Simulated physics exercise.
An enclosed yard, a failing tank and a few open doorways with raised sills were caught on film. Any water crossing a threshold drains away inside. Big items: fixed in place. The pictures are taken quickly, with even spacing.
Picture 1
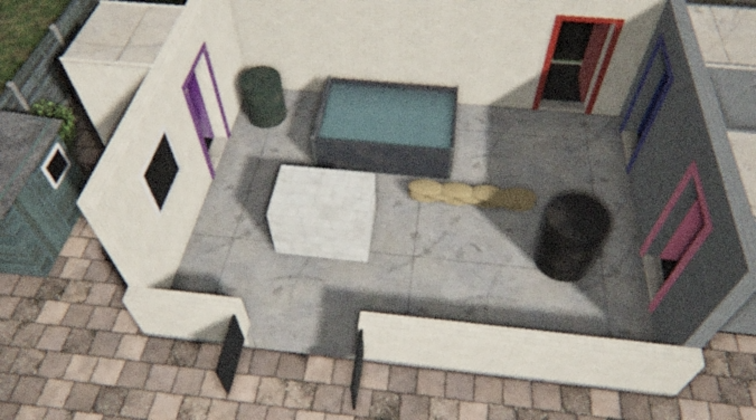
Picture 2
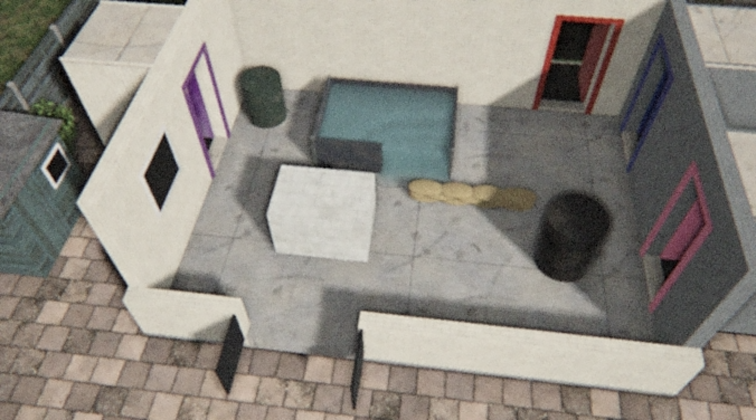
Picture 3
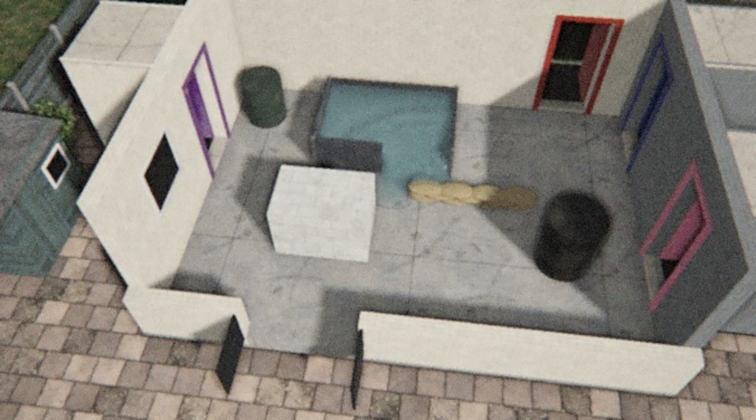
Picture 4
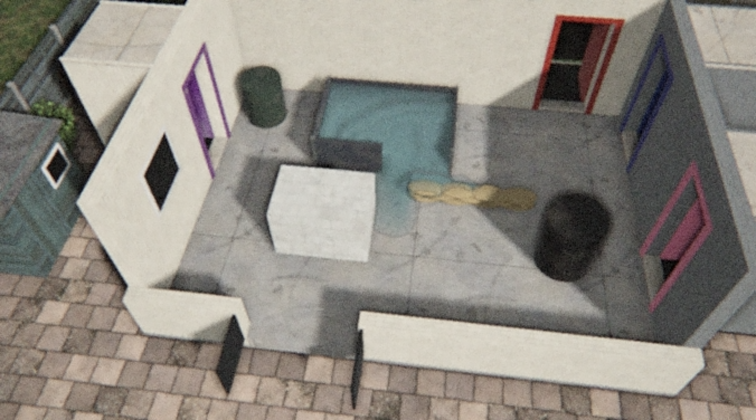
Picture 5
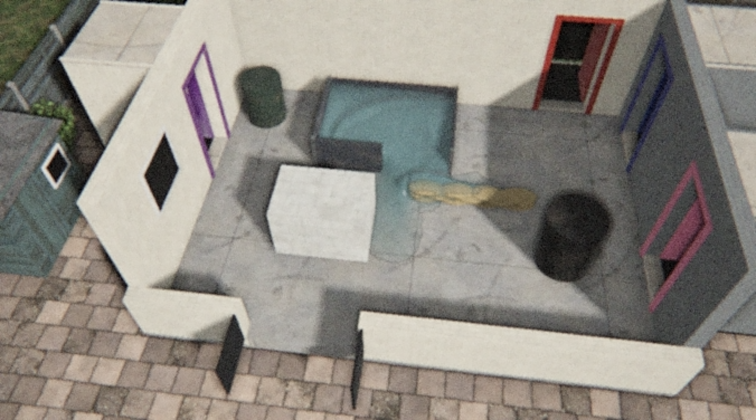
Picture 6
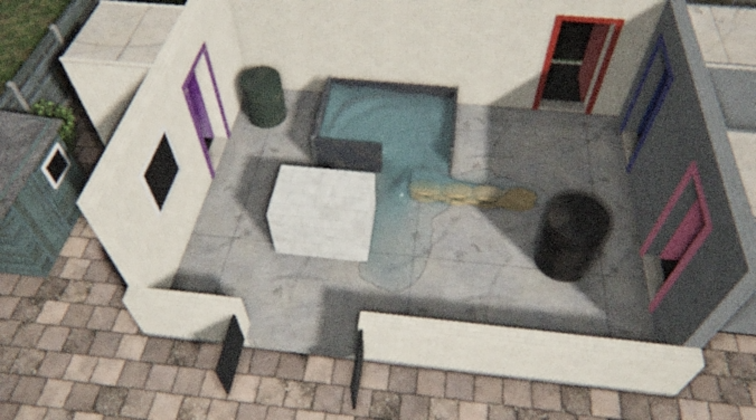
At the start, a dark open tank of blue-green water stands whole and still against the back wall of a walled yard. Part of its front wall is then gone, and water pours through the gap, running between the white block and the sandbags and spreading thinly forward across the grey floor.
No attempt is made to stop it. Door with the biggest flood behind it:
Purple.
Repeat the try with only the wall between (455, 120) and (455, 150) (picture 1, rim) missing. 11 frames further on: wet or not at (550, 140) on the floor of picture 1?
The point is soaked.
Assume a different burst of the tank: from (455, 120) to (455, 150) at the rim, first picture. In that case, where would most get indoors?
Answer: The door marked blue.
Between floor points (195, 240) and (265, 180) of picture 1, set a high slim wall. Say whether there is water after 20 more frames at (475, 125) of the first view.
There: No water.
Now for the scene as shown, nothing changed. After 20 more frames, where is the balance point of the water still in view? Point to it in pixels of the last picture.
Somewhere around (423, 184) in the last view.
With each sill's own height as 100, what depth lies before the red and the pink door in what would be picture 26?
I reckon it's around 150 and then 20 per cent.
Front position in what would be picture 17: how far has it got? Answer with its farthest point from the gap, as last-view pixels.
Estimated pixel: (619, 116).
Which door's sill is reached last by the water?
I'd point to the pink-painted one.
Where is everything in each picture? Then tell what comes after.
The open tank at (387, 116) is whole and still, in the first frame.
The front is at (378, 179), out from the gap at (415, 167), in the second frame.
Water pours out at (415, 167) and has run to (462, 192), in the third frame.
Water pours out at (415, 167) and has run to (490, 194), in the fourth frame.
The front is at (518, 197), out from the gap at (415, 167), in the fifth frame.
The front is at (388, 285), out from the gap at (415, 167), in the sixth frame.
A moment on, water covers 30 % of the floor; blue door not reached, pink door not reached, red door not reached, purple door not reached.
Next, water covers 50 % of the floor; blue door wet at the sill, nothing in, pink door not reached, red door wet at the sill, nothing in, purple door a trickle in.
Then, water covers 65 % of the floor; blue door a trickle in, pink door wet at the sill, nothing in, red door wet at the sill, nothing in, purple door some in.
Later, water covers 85 % of the floor; blue door some in, pink door wet at the sill, nothing in, red door a trickle in, purple door a lot in.
In the end, water covers 95 % of the floor; blue door some in, pink door a trickle in, red door a trickle in, purple door a lot in; the purple door has let in the most.
